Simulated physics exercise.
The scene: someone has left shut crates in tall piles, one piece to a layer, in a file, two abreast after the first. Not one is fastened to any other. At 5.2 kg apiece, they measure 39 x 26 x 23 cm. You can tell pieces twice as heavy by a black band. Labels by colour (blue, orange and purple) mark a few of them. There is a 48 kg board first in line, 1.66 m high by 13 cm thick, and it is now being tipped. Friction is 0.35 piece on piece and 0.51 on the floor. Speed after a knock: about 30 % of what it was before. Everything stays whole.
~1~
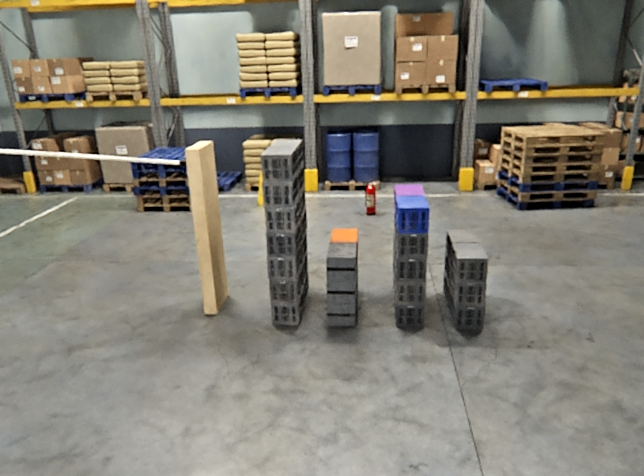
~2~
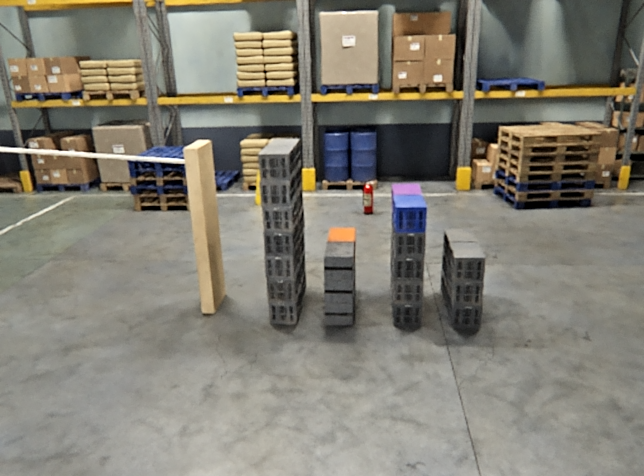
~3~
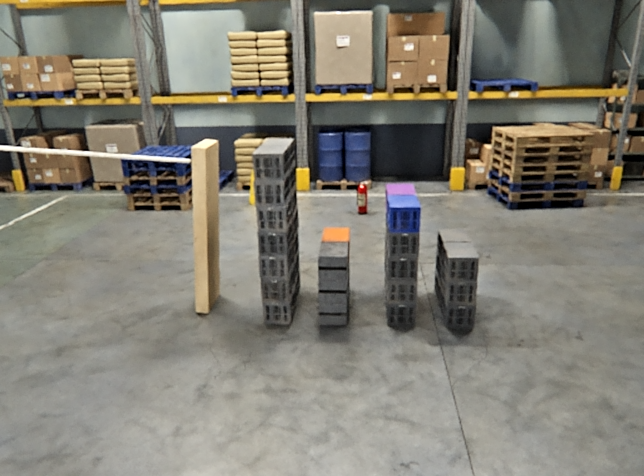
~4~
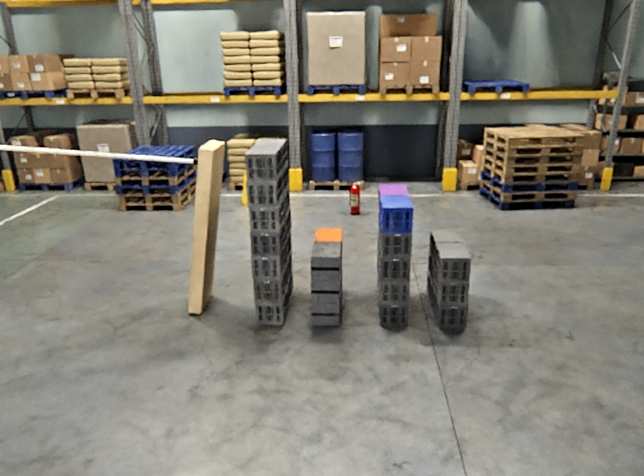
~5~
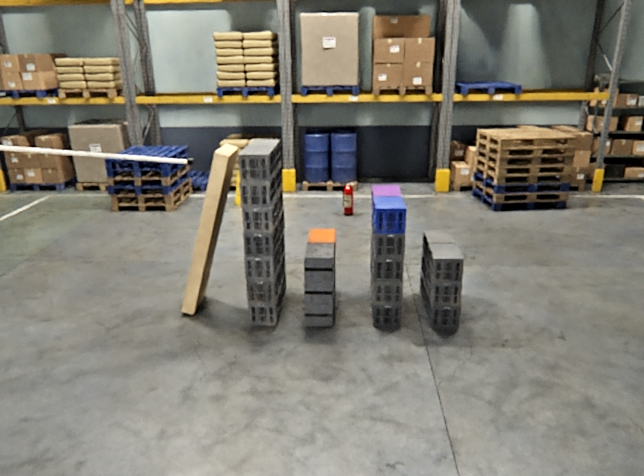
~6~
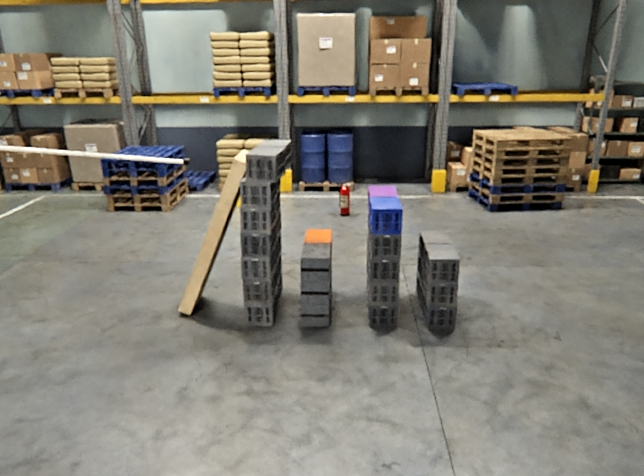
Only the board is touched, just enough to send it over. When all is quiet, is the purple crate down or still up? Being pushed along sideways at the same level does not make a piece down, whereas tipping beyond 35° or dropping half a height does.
Answer: That crate goes down.
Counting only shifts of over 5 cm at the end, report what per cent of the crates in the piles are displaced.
55 percent.
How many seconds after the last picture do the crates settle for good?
At about 3.0 s.
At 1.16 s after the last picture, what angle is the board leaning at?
Roughly 50°.
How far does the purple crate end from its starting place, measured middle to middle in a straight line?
About 165 cm.
Then, 0.40 s on from the sixth picture, board 34° from upright; none of the 36 crates down, 8 disturbed; purple crate unmoved.
Then, 0.72 s on from the sixth picture, board 43° from upright; 8 of the 36 crates down; purple crate displaced 12 cm; blue crate displaced 9 cm.
Then, 1.16 s on from the sixth picture, board 50° from upright; 10 of the 36 crates down; purple crate on its side; blue crate on its side.
Then, 1.84 s on from the sixth picture, board 53° from upright; 12 of the 36 crates down; purple crate on its side; blue crate upside down.
Finally, board 53° from upright; 12 of the 36 crates down; purple crate on its side; blue crate upside down; orange crate unmoved. Seen by the last camera, middles, purple crate near (511, 287), blue crate near (520, 313).
